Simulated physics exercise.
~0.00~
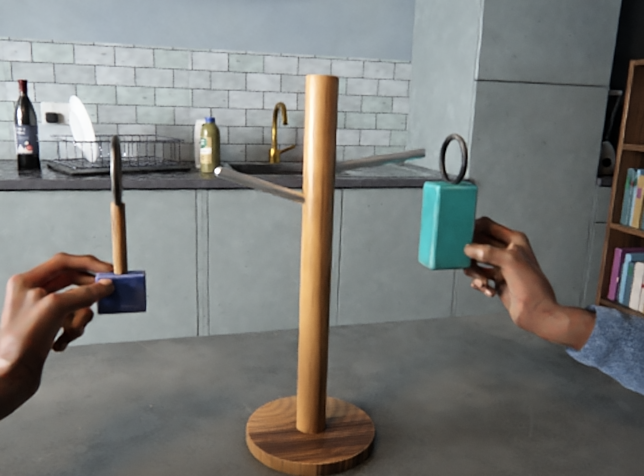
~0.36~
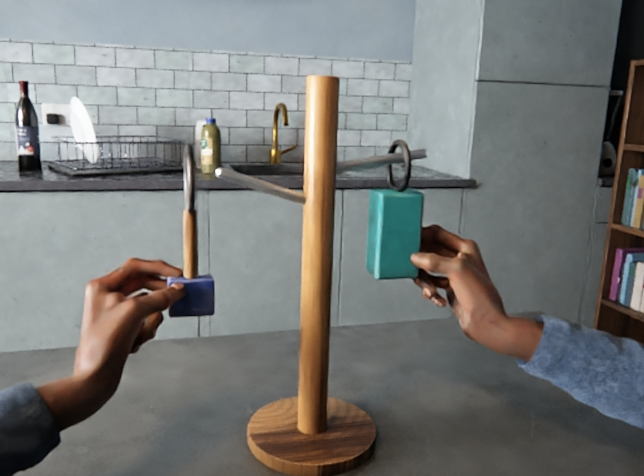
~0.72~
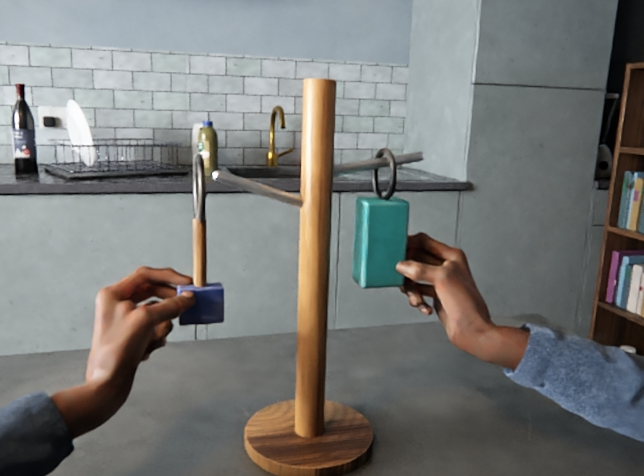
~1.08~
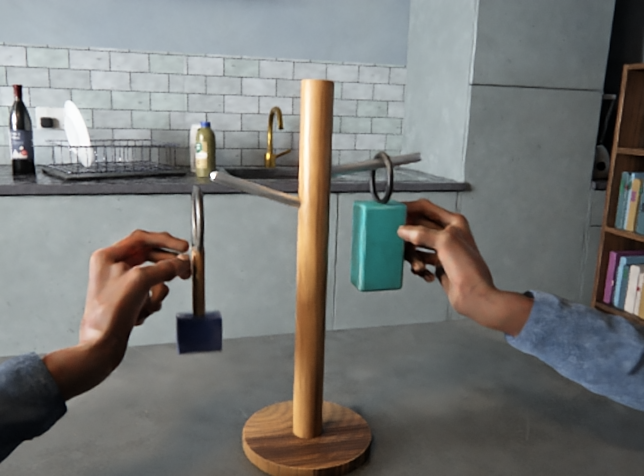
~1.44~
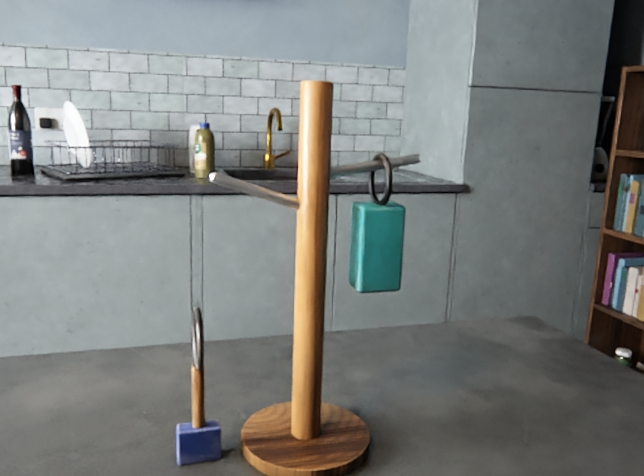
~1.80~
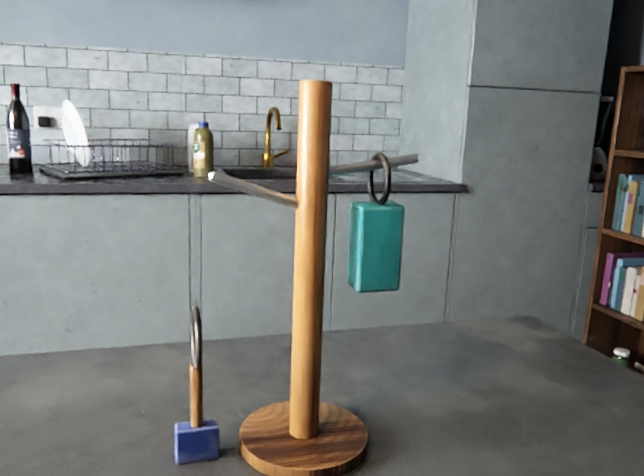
Two hands reach in from either side of a wooden stand with a peg on each side, seen from the front by a slightly swaying camera, with a sink, dish rack and bookshelf behind. The left hand holds a blue brush with a ring on top, the right a turquoise pouch with a dark ring. Both hands move inward, bringing the brush right and the pouch left to the pegs. They let go and draw back, and the brush slips downward. It ends upright on the table left of the base, while the pouch hangs still from the right peg.
